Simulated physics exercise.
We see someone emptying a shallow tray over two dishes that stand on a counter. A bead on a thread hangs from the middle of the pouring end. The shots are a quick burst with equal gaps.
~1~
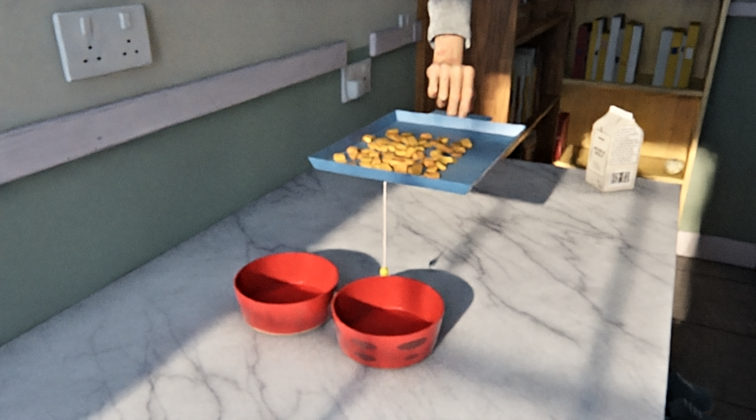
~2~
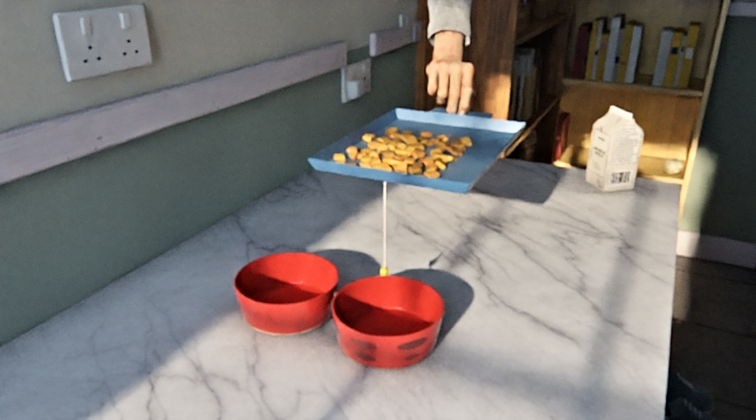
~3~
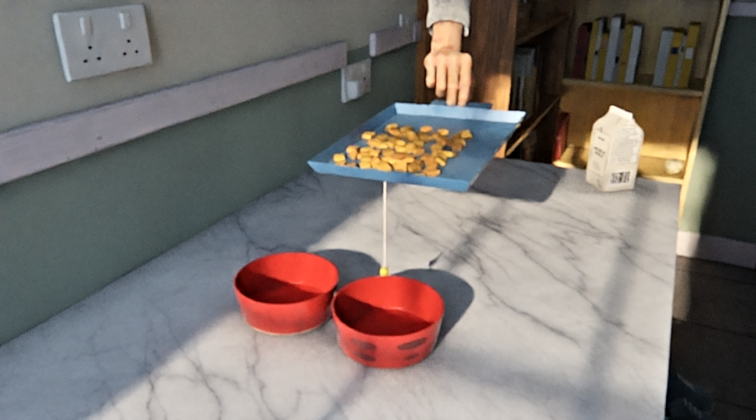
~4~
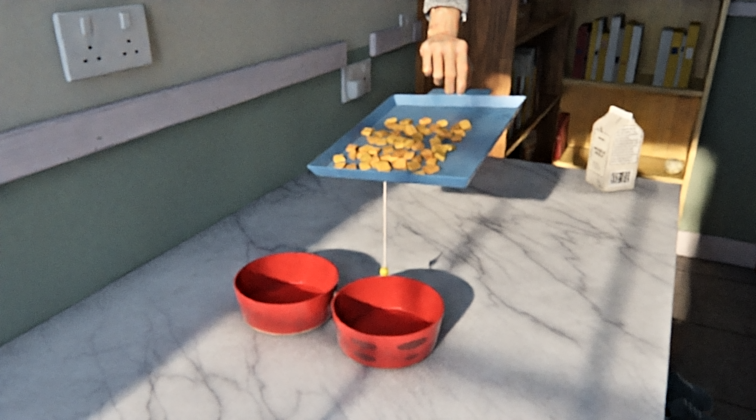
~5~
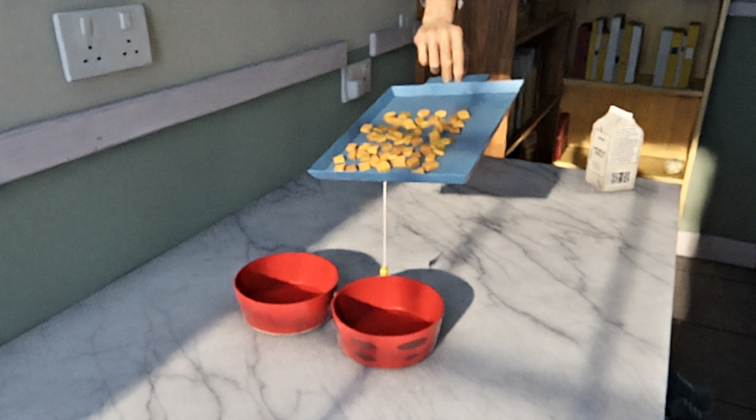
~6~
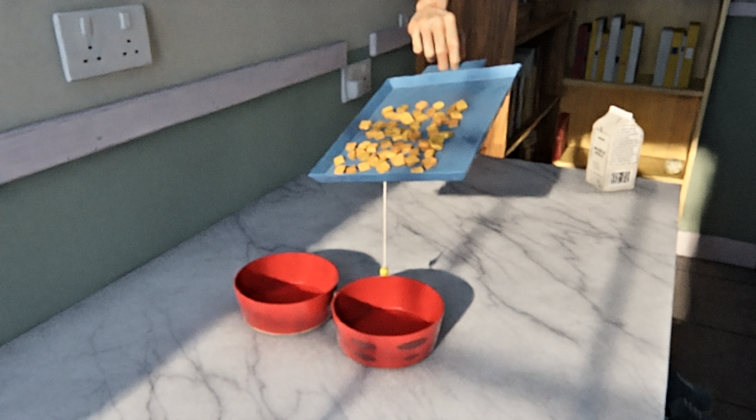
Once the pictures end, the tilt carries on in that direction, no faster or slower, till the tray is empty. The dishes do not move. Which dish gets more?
It favours the left dish.
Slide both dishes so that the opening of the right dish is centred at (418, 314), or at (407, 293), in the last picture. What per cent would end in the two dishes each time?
Near 80 % and 100 %.
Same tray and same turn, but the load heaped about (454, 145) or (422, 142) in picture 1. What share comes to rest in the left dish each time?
Near 80 % and 80 %.
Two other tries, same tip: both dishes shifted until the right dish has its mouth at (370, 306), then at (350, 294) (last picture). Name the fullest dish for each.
The first try: The dish on the left. The second: The right-hand dish.
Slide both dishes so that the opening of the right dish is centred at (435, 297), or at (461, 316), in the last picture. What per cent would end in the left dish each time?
Roughly 100 per cent, and 50 per cent.
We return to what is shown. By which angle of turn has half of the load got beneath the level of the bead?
At some 90 degrees.
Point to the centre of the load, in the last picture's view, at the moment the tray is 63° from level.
Around (349, 168).
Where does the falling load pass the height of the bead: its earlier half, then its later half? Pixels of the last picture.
Early half (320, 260), late half (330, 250).
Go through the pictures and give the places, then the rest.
Corners of the pouring end (316, 157) and (466, 182), level; middle of the load (410, 153), cereal squares; left dish (257, 316); right dish (363, 348); bead on its thread (385, 272), in the first frame.
Corners of the pouring end (316, 158) and (466, 181), level; middle of the load (410, 152), in the second frame.
Corners of the pouring end (315, 160) and (465, 179), tipped barely, lowest at the left corner; middle of the load (409, 149), in the third frame.
Corners of the pouring end (315, 164) and (464, 175), tipped a little, lowest at the left corner; middle of the load (408, 144), in the fourth frame.
Corners of the pouring end (315, 168) and (462, 172), tipped clearly, lowest at the left corner; middle of the load (407, 140), in the fifth frame.
Corners of the pouring end (315, 172) and (461, 169), tipped clearly, lowest at the left corner; middle of the load (406, 136); left dish (257, 316); right dish (363, 348), in the sixth frame.
Just after the last frame, tray tipped steeply; every one on the tray.
A moment on, tray tipped past a quarter turn; about a tenth in the right dish; roughly two thirds in the left dish; about a tenth outside both; about a tenth in the air.
Further on, tray tipped past a quarter turn; just a few in the right dish; the larger part in the left dish; roughly a quarter outside both.
When it is over, tray tipped past a quarter turn; just a few in the right dish; the larger part in the left dish; roughly a quarter outside both.
